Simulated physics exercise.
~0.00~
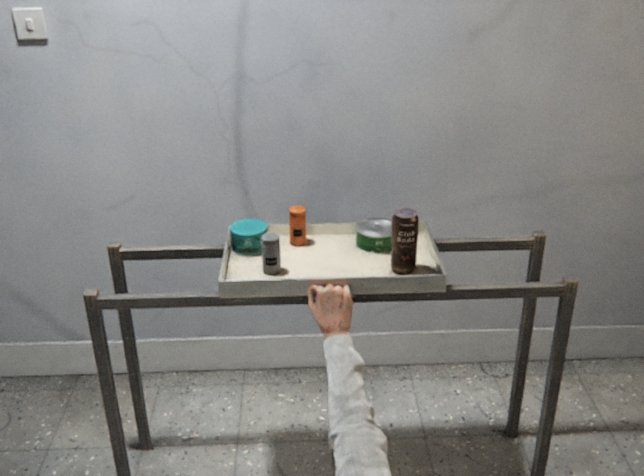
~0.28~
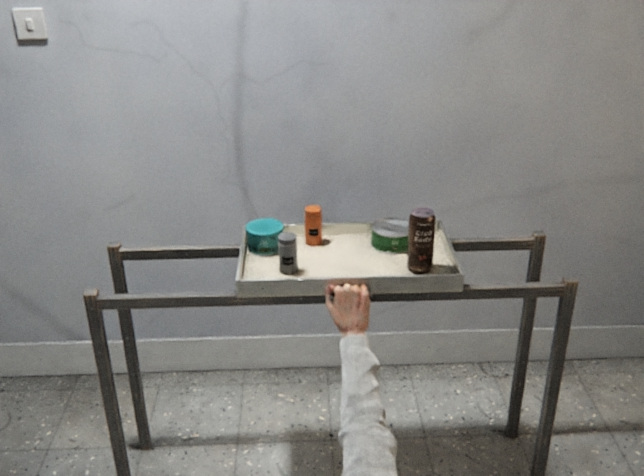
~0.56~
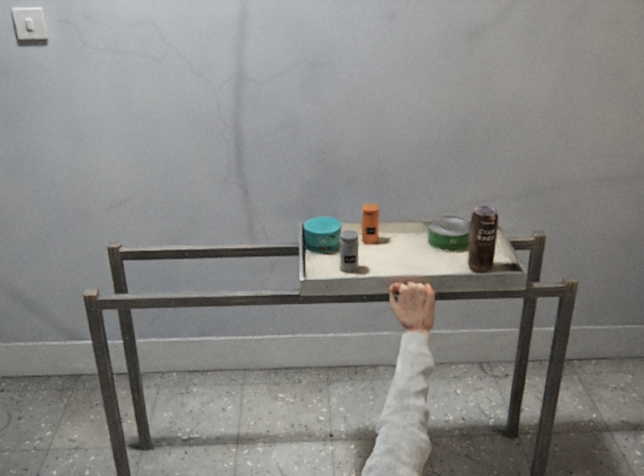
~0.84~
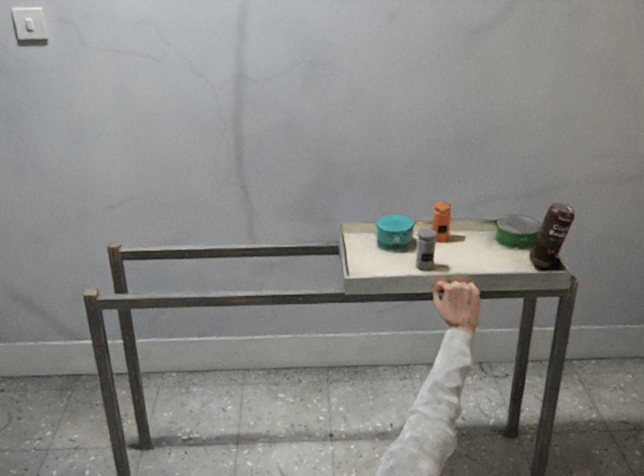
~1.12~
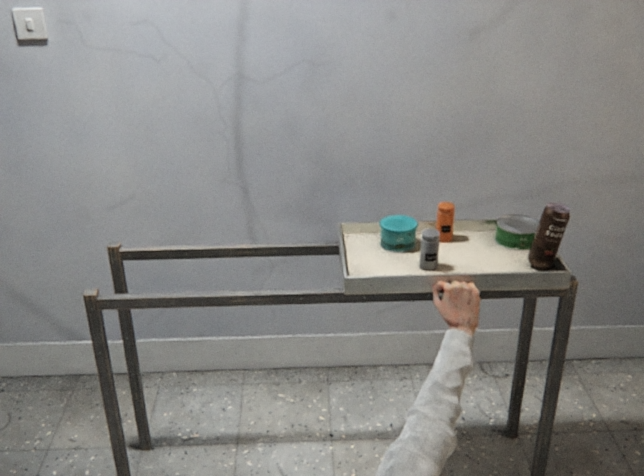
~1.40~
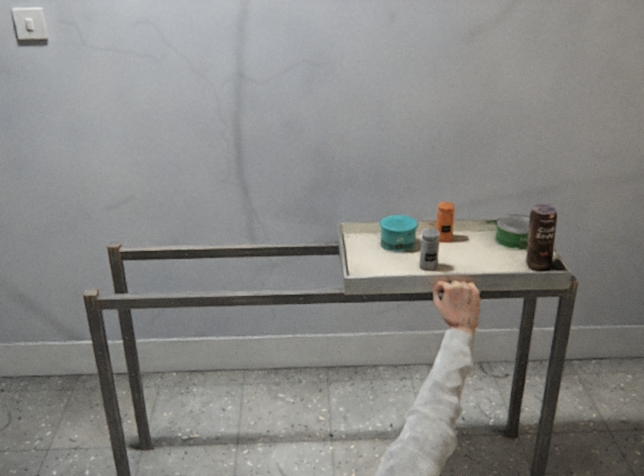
Against a grey wall, a hand slides a tray of containers right along metal rails until the brown can tilts, then settles upright.
